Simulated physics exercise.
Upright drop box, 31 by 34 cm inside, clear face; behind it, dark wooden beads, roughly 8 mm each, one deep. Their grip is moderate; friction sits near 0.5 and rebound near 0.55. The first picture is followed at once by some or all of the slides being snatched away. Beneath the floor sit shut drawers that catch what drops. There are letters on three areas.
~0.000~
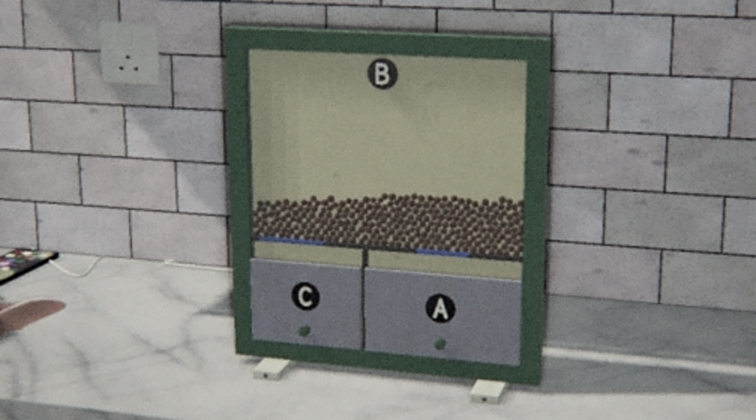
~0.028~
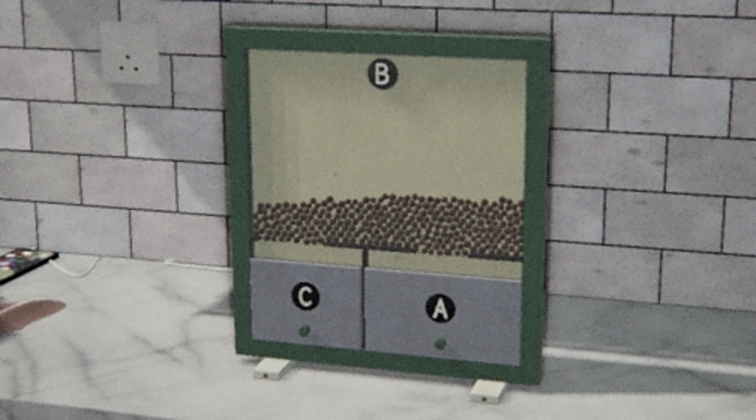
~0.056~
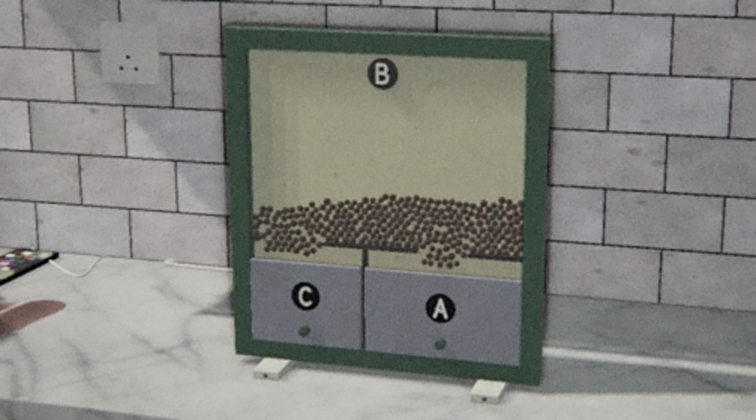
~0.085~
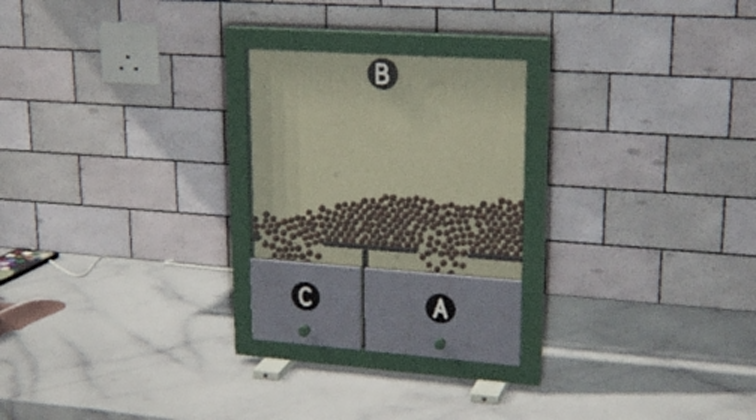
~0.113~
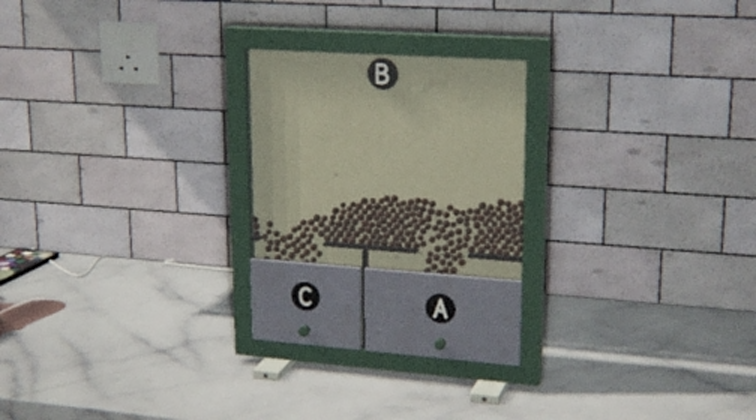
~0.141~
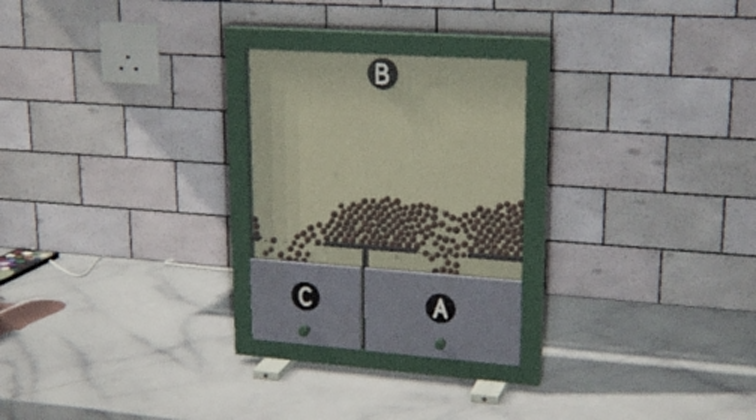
Dark beads pour through two gaps in the box's floor into the drawers below.
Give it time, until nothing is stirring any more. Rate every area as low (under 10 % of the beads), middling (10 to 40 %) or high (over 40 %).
Drawer A: High; store B: Middling; drawer C: Middling.
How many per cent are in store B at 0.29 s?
Roughly 45 per cent of it.
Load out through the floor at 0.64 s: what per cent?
Around 75 in a hundred at that time.
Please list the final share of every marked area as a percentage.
Drawer A: 50; store B: 20; drawer C: 30.
By 0.29 s, 55 % are out; A 25 %, B 45 %, C 25 %.
By 0.64 s, 75 % are out; A 45 %, B 25 %, C 30 %.
By 1.34 s, 80 % are out; A 50 %, B 20 %, C 30 %.
Settled by 1.7 s, 80 % are out; A 50 %, B 20 %, C 30 %.
